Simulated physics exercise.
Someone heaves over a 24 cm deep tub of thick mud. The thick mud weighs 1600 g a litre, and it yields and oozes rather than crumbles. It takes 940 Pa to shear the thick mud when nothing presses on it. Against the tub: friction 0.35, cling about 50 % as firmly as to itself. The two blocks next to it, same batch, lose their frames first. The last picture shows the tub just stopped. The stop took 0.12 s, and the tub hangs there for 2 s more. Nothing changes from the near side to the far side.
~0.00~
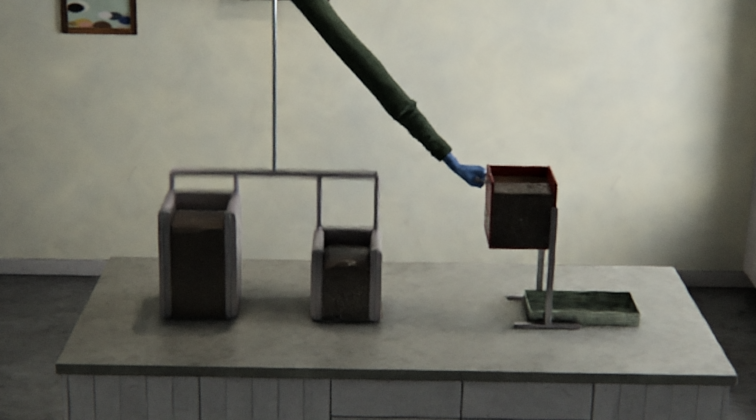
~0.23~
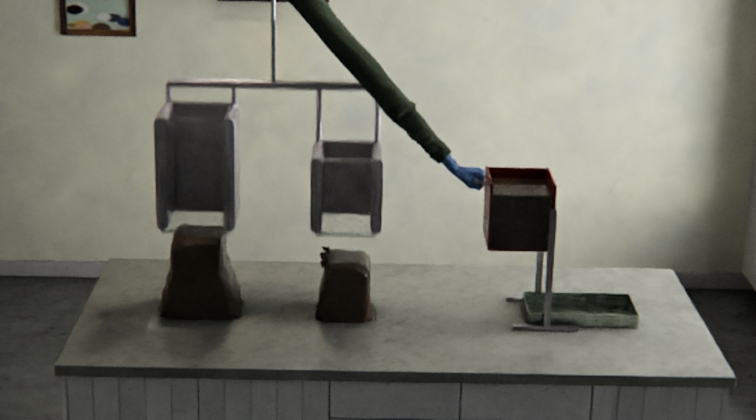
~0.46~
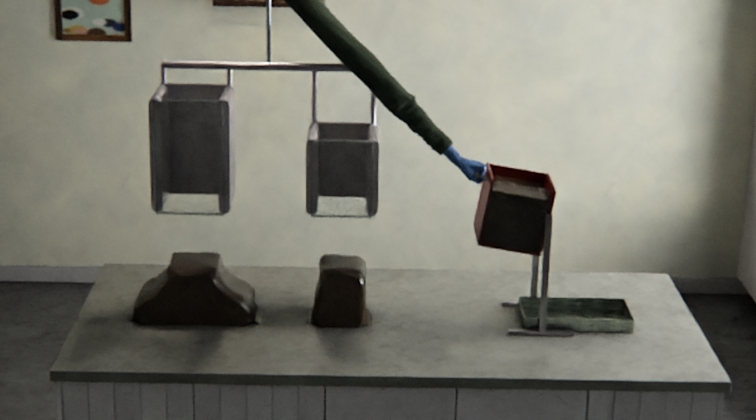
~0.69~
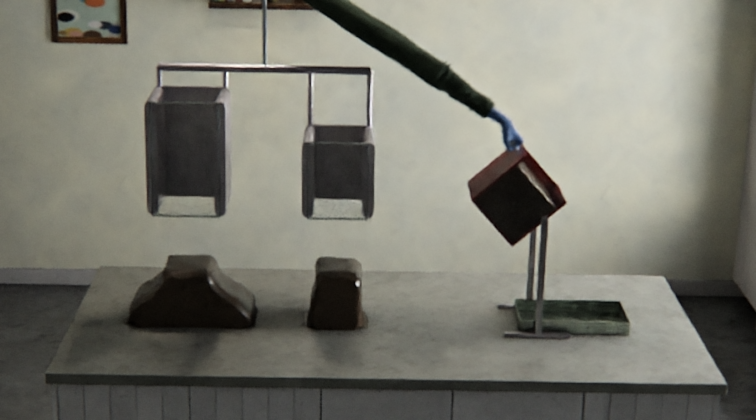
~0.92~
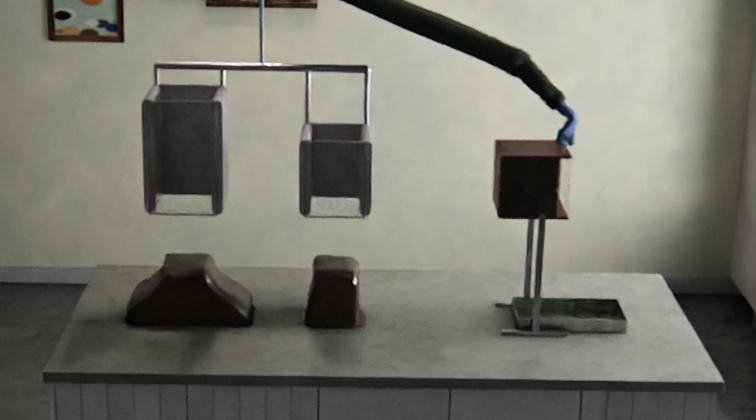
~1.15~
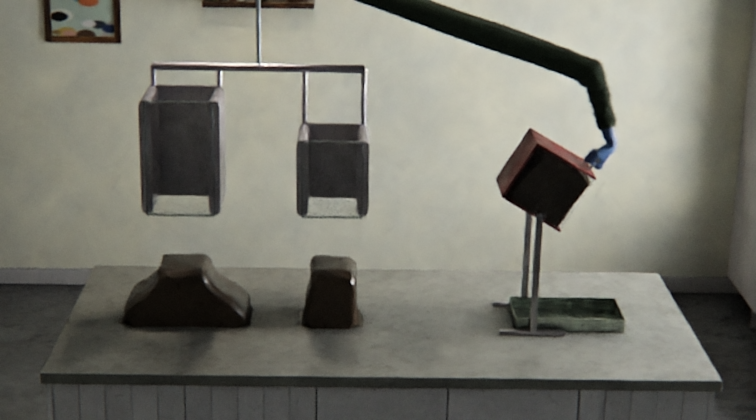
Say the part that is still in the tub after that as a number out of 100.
It comes to some 0 %.
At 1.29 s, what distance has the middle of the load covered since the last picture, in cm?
About 10 cm.
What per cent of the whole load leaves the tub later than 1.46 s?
Some 0 per cent.
By 1.29 s, the tub is at 120 degrees and holds 64 %.
By 1.46 s, the tub is at 120 degrees and holds 0 %.
By 1.63 s, the tub is at 120 degrees and holds 0 %.
By 1.80 s, the tub is at 120 degrees and holds 0 %.
By 3.15 s, at the end, the tub is at 120 degrees and holds 0 %.
